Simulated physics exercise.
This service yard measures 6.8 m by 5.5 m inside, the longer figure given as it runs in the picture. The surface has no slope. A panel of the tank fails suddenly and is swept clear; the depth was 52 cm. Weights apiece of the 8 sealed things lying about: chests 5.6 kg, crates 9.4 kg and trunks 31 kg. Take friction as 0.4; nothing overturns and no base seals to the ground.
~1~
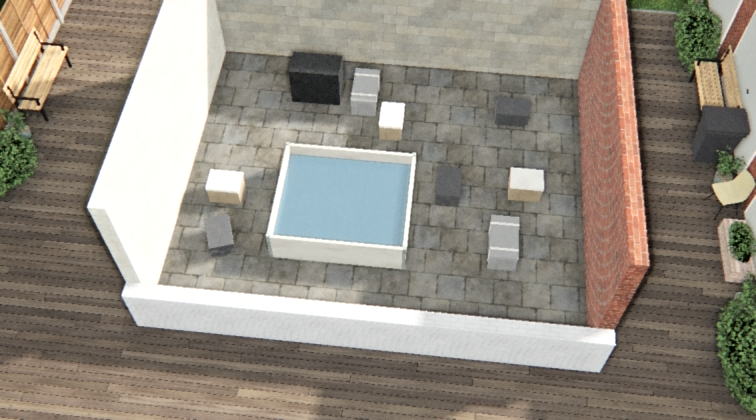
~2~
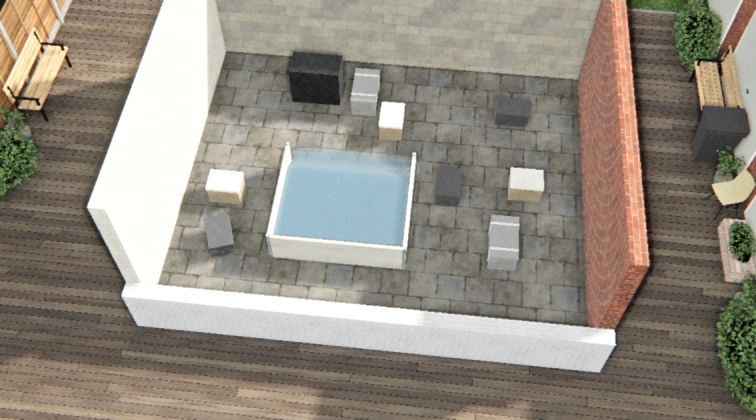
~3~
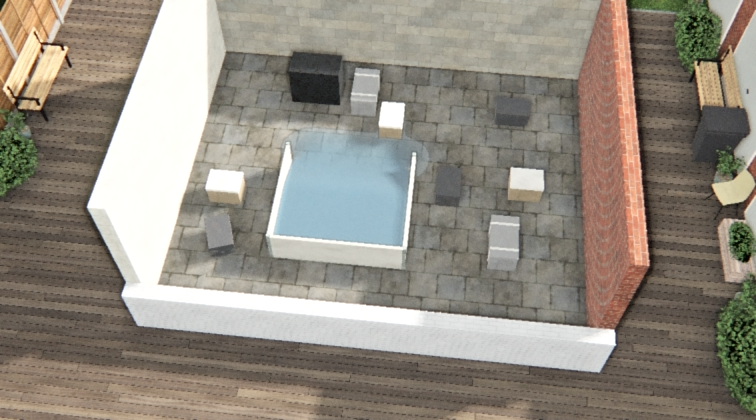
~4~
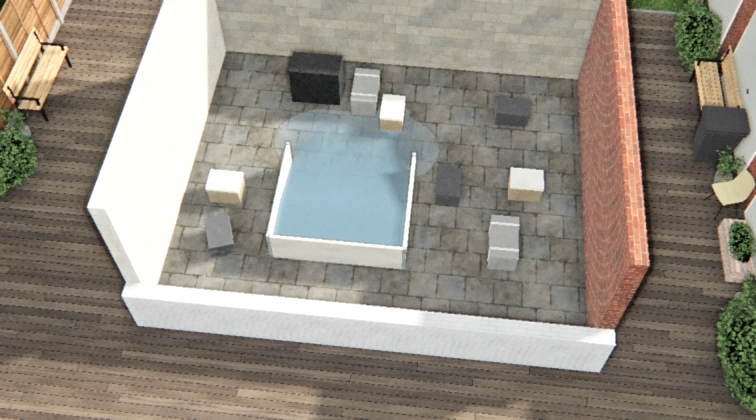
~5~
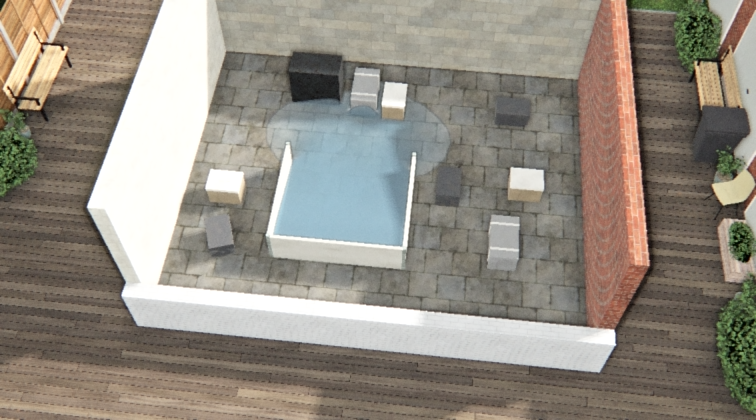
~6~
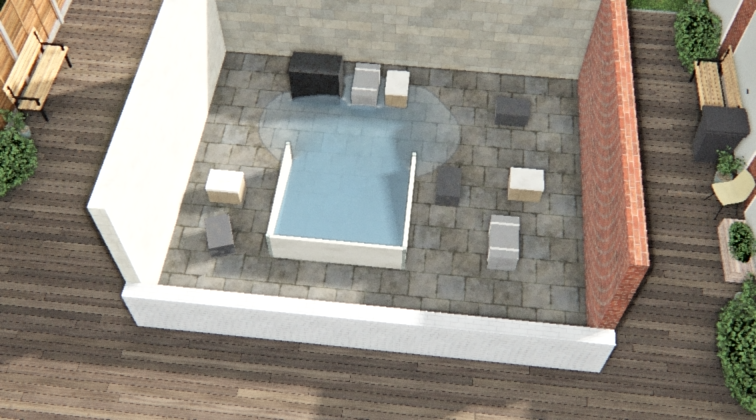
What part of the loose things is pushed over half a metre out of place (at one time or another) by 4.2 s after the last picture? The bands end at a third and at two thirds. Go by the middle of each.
That comes to between one and two thirds.
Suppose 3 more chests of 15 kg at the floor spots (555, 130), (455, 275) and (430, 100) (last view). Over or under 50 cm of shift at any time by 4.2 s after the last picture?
In that order: Past it, short of it, more.
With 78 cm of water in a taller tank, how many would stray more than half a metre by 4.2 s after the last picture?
Then 6.
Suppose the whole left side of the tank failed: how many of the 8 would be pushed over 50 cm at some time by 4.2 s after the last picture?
Then 2.
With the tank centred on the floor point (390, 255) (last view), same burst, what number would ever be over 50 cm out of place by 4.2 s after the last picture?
In that case 5 of them.
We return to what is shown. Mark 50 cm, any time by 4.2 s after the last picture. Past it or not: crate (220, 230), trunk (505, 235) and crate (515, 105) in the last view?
In that order: Less, short of it, past it.
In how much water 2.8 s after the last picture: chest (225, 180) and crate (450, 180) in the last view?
Roughly 2 and 0 cm.
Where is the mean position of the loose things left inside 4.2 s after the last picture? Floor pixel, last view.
Near (417, 191).
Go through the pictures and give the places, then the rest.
The first frame shows a chest at (392, 114) rests on the ground; a trunk at (365, 85) rests on the ground; 3.7 m2 under water; 0 of 8 have shifted.
The second frame shows a chest at (392, 114), on the bottom; a trunk at (365, 85) rests on the ground; water covers 4.7 m2; 0 of 8 have shifted.
The third frame shows a chest at (392, 114) rests on the ground; a trunk at (365, 85) rests on the ground; water covers 5.8 m2; 0 of 8 have shifted.
The fourth frame shows a chest at (393, 107), on the bottom, 16 cm from its start; a trunk at (365, 85), on the bottom; water covers 7.1 m2; 1 of 8 have shifted.
The fifth frame shows a chest at (395, 94) rests on the ground, 45 cm from its start; a trunk at (365, 84) rests on the ground; water covers 8.3 m2; 1 of 8 have shifted.
The sixth frame shows a chest at (397, 82), on the bottom, 76 cm from its start; a trunk at (366, 79) rests on the ground, 12 cm from its start; 9.4 m2 under water; 2 of 8 have shifted.
Then, 0.4 s after the last picture 2 of 8 are over 50 cm from their spots; 1 afloat.
Then, 1.5 s after the last picture 2 of 8 are over 50 cm from their spots; 2 afloat.
Then, 2.8 s after the last picture 2 of 8 are over 50 cm from their spots; 2 afloat.
Then, 4.2 s after the last picture 5 of 8 are over 50 cm from their spots, and 5 have been at some point; 4 afloat.
